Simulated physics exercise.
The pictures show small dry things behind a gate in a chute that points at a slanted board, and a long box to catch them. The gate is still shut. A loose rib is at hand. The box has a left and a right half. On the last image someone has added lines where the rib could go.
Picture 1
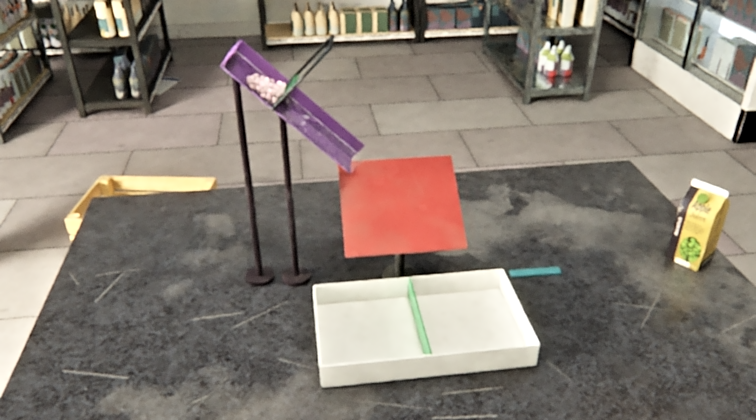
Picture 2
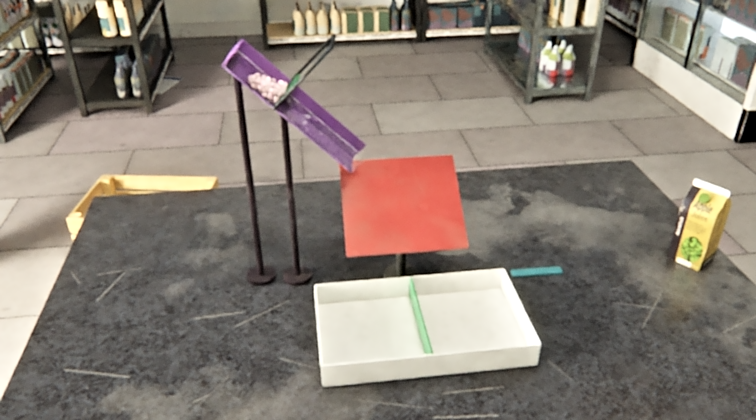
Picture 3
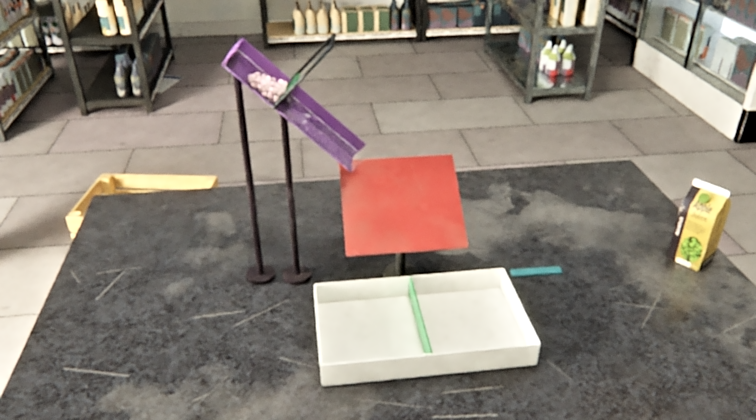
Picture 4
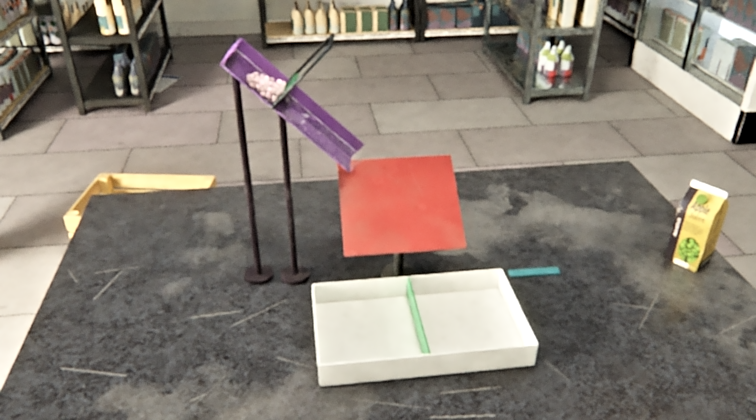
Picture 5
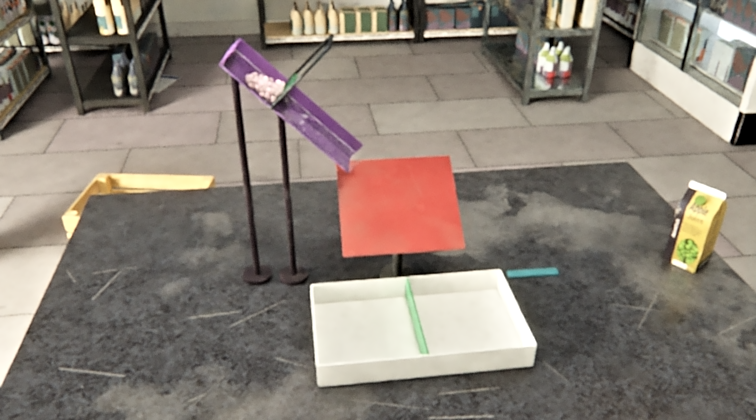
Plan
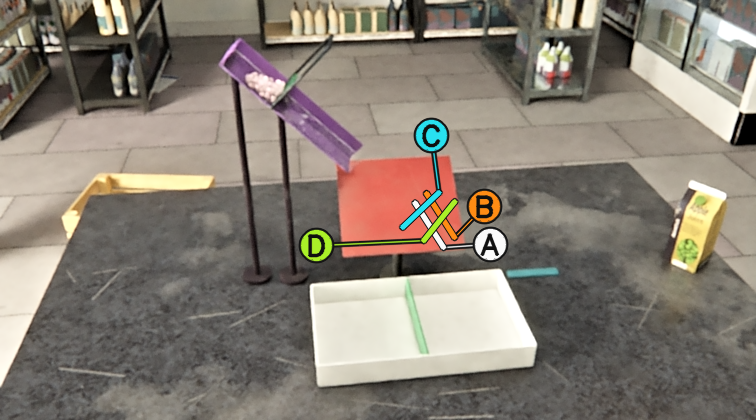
On a dark tabletop in a shop-like room with stocked shelves, a purple chute on two posts holds small pale pink beads behind a gate, above a tilted red board and a divided white box. The gate stays shut and the beads stay put; only the view shifts very slightly.
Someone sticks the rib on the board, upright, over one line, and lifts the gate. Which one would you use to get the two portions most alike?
It is D.
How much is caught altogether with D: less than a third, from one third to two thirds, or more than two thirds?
Line D gives more than two thirds.
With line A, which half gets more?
The right half.
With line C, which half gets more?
Left.
On the marked copy, line A from (415, 202) to (443, 247); line B from (426, 193) to (454, 237); line C from (439, 192) to (402, 227); line D from (454, 201) to (423, 240).
With A, of what is caught, a small share in the left half, the bulk in the right.
With B, of what is caught, close to a quarter in the left half, the bulk in the right.
With C, of what is caught, the bulk in the left half, a small share in the right.
With D, of what is caught, close to two thirds in the left half, close to a third in the right.
